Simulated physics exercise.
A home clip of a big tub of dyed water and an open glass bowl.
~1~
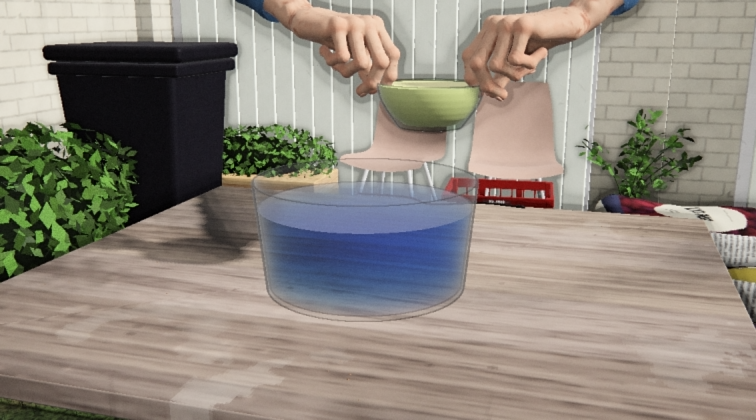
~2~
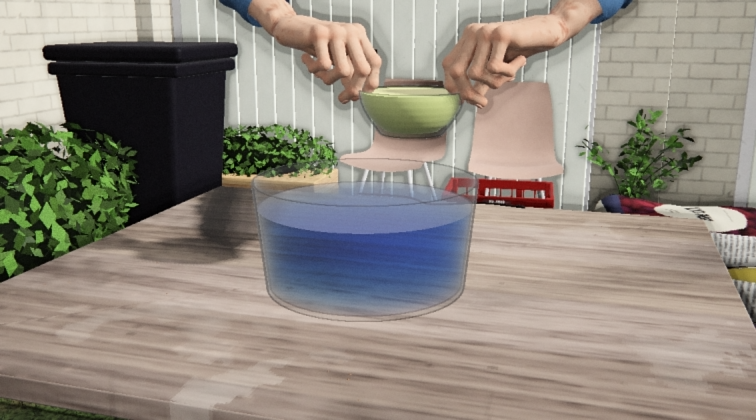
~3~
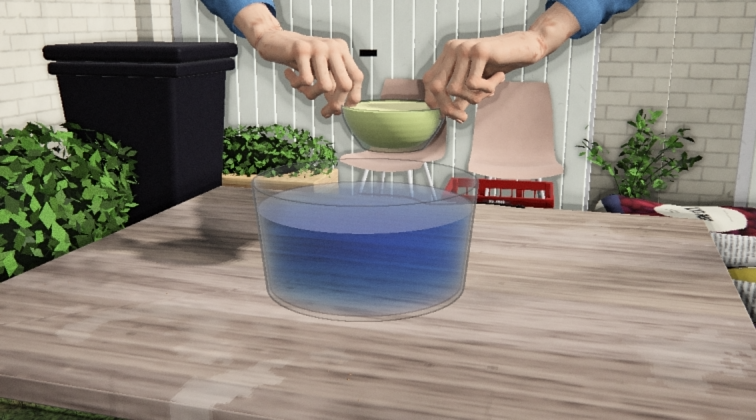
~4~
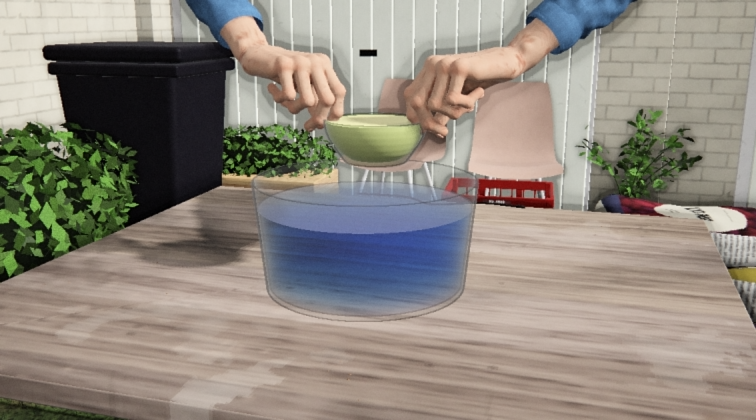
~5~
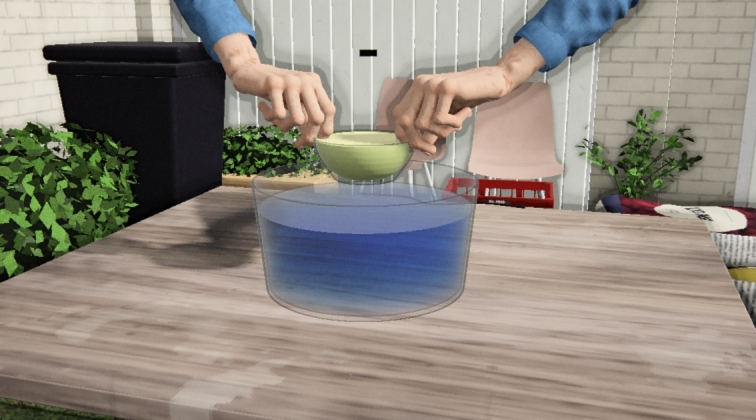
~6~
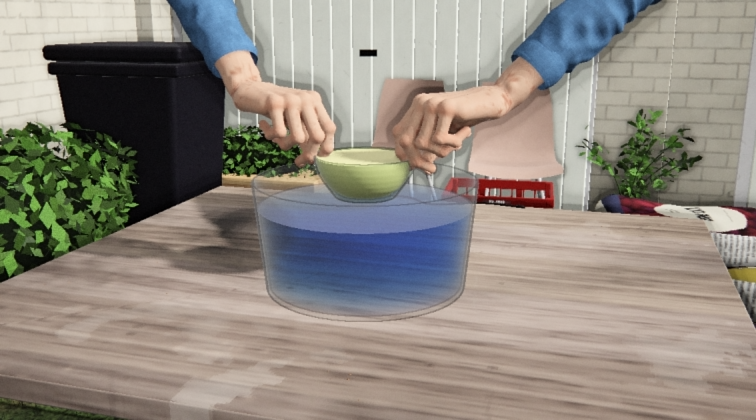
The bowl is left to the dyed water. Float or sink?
Once free, it goes under.
Soon after, the bowl dips into the dyed water.
Later, dyed water pours in over its rim.
In the end, the bowl lies on the bottom.
